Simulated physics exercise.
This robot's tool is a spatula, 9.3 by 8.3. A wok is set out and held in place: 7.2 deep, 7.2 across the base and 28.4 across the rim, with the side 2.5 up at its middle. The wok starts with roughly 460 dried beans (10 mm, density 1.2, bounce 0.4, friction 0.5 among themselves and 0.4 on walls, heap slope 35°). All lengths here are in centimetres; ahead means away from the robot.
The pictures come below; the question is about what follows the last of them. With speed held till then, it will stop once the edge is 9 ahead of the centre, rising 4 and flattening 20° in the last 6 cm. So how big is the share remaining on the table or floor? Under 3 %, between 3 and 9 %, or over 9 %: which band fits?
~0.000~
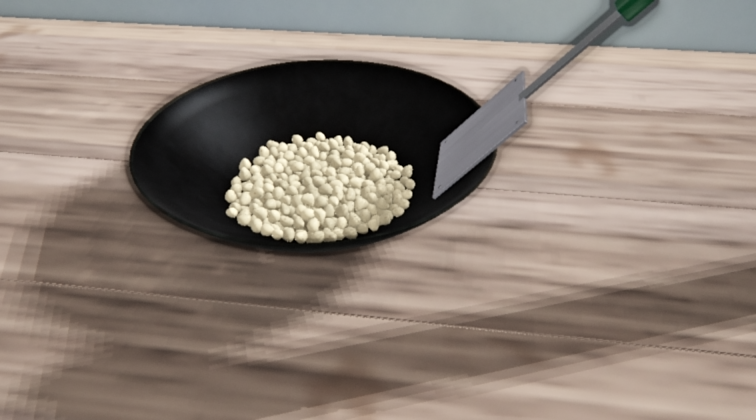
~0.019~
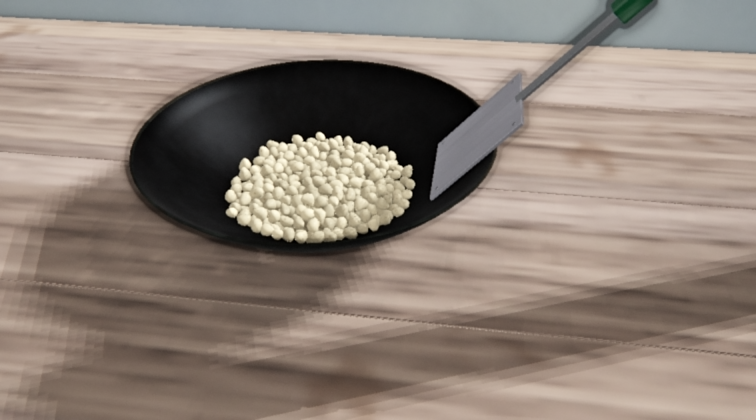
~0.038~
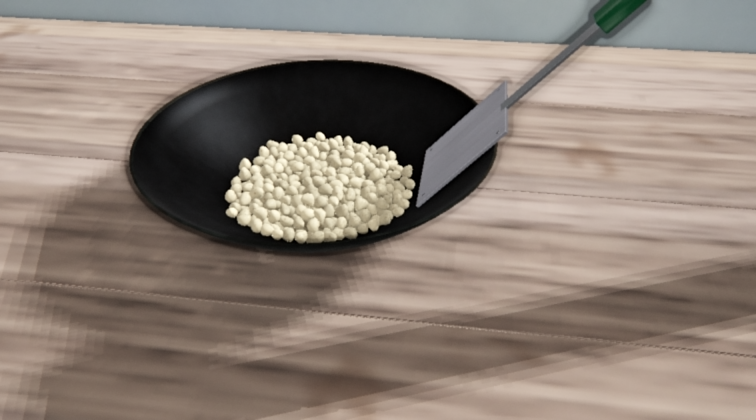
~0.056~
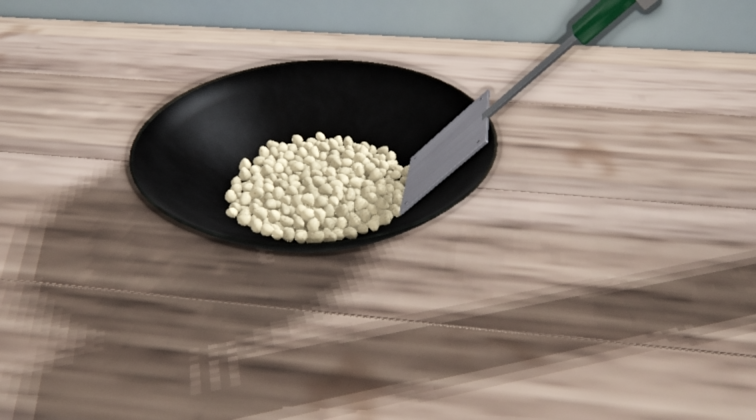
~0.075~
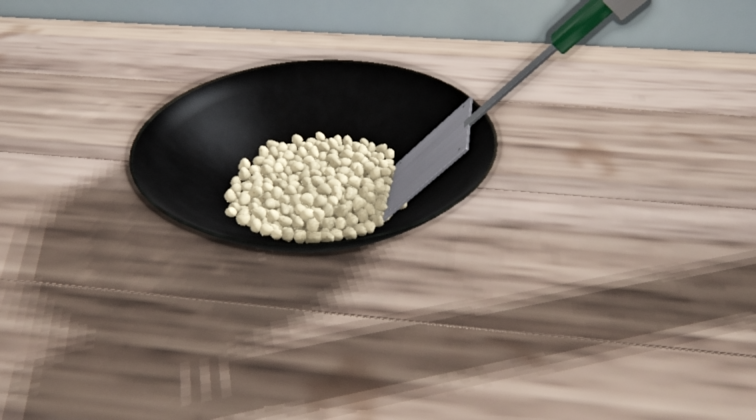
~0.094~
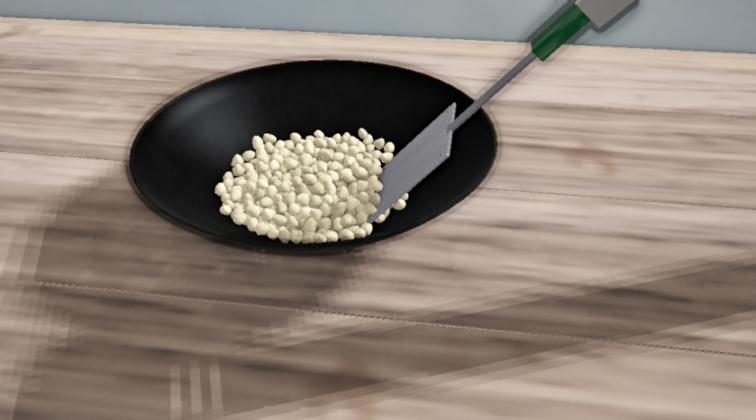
The band that fits is over 9 %.
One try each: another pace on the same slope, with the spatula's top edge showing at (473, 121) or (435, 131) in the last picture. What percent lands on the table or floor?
Estimates: About 10 %, about 30 %.
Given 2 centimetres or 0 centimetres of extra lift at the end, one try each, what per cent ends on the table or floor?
Close to 20 and 15 percent respectively.
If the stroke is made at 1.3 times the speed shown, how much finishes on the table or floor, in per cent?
I'd put it around 30 per cent.
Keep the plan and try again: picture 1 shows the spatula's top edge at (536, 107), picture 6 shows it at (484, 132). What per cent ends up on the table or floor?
5 %.
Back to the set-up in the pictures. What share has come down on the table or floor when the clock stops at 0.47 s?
Around 10 percent.
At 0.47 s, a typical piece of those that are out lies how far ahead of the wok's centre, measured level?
I reckon roughly 20 centimetres.
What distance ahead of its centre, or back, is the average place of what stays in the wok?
Offset forward: Around 4.5 cm.
After 0.16 s, sloping 49°, highest piece 5 above the table; 464 in the wok.
After 0.23 s, sloping 42°, highest piece 8 above the table; 464 in the wok.
After 0.47 s, sloping 29°, highest piece 8 above the table; 364 in the wok, 51 on the table or floor, 49 on the blade or in flight.
After 1.52 s, sloping 29°, highest piece 6 above the table; 364 in the wok, 100 on the table or floor.
At rest, 364 in the wok, 100 on the table or floor. That is 22 % on the table or floor.
